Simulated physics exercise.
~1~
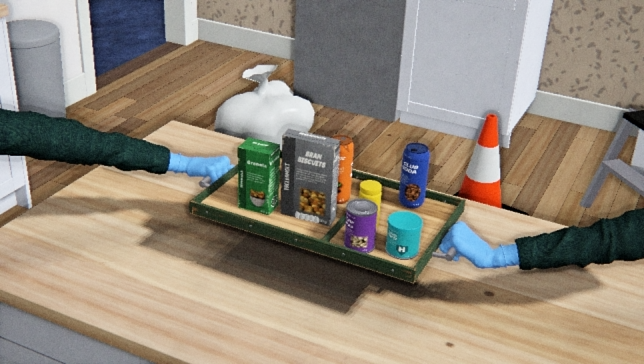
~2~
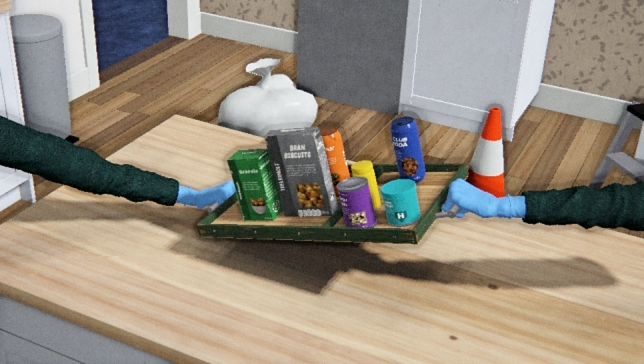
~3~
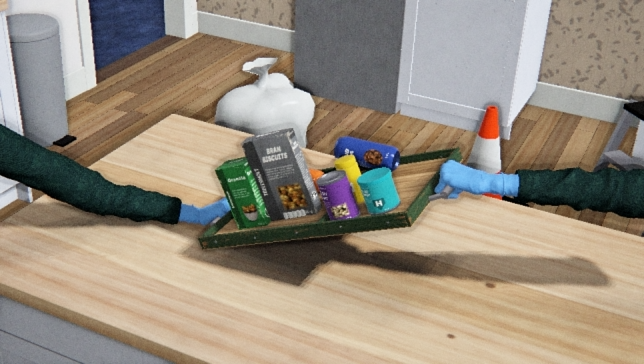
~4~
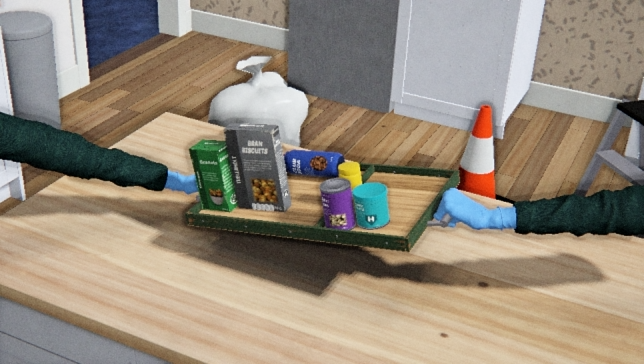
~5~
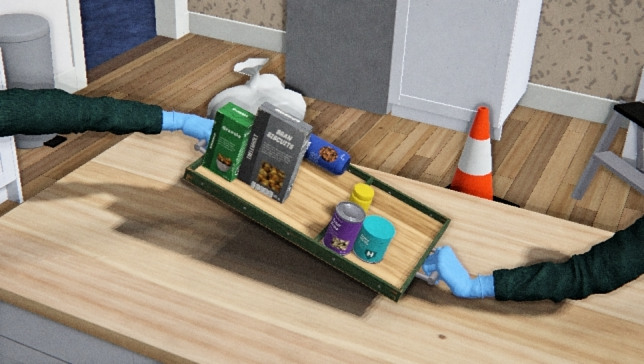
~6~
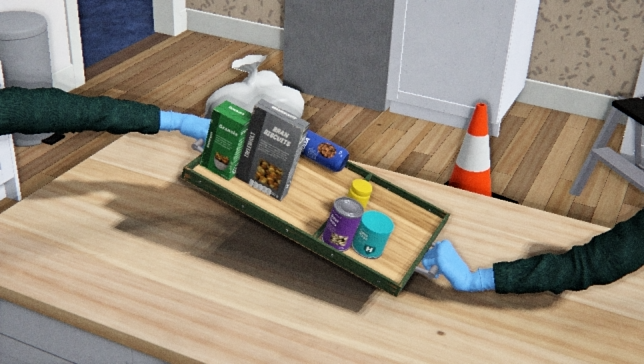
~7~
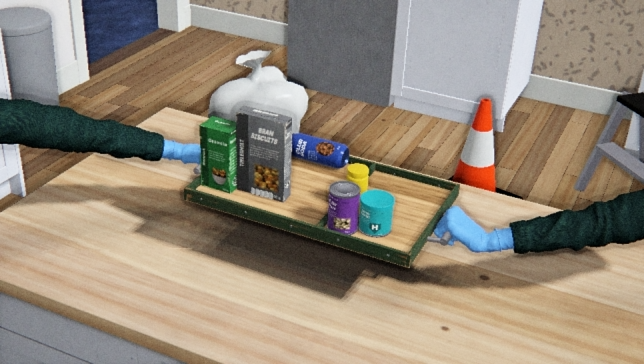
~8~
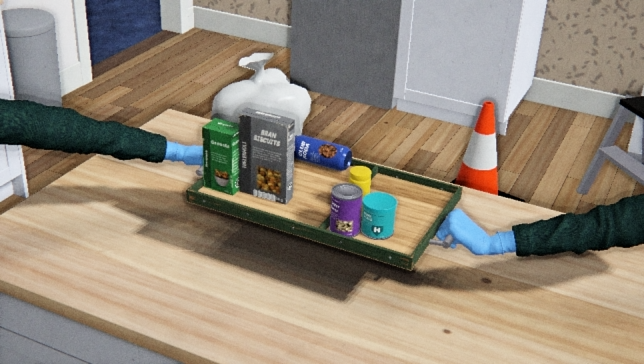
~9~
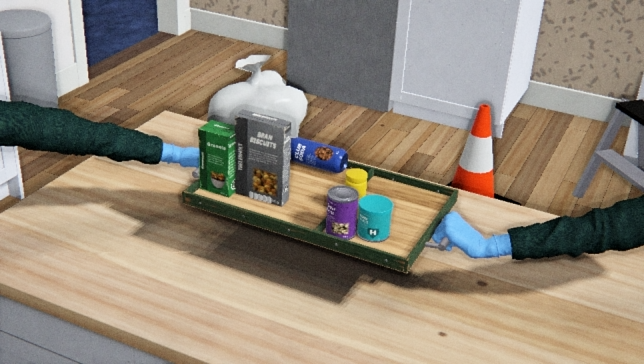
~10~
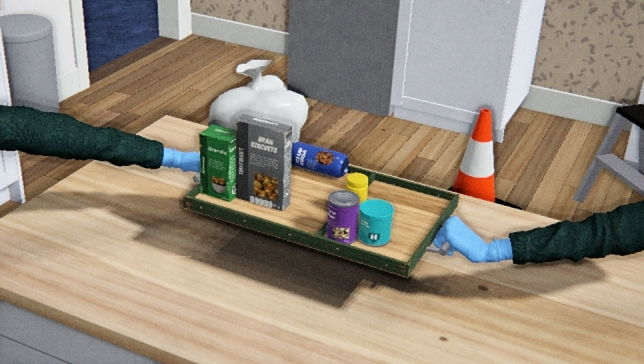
Two blue-gloved hands hold a green-rimmed wooden tray above a pale wooden counter, seen from slightly above, with a white bag and an orange-and-white cone on the floor behind. On it stand a green carton and a grey packet at left, orange and blue cans behind, and yellow, purple and turquoise containers towards the right. The tray tips down to the left, the boxes lean, and the orange and blue cans topple. It swings through level, tilts down to the right, then levels again. The carton and packet finish upright, the blue can lies behind them, and the orange can is out of sight.
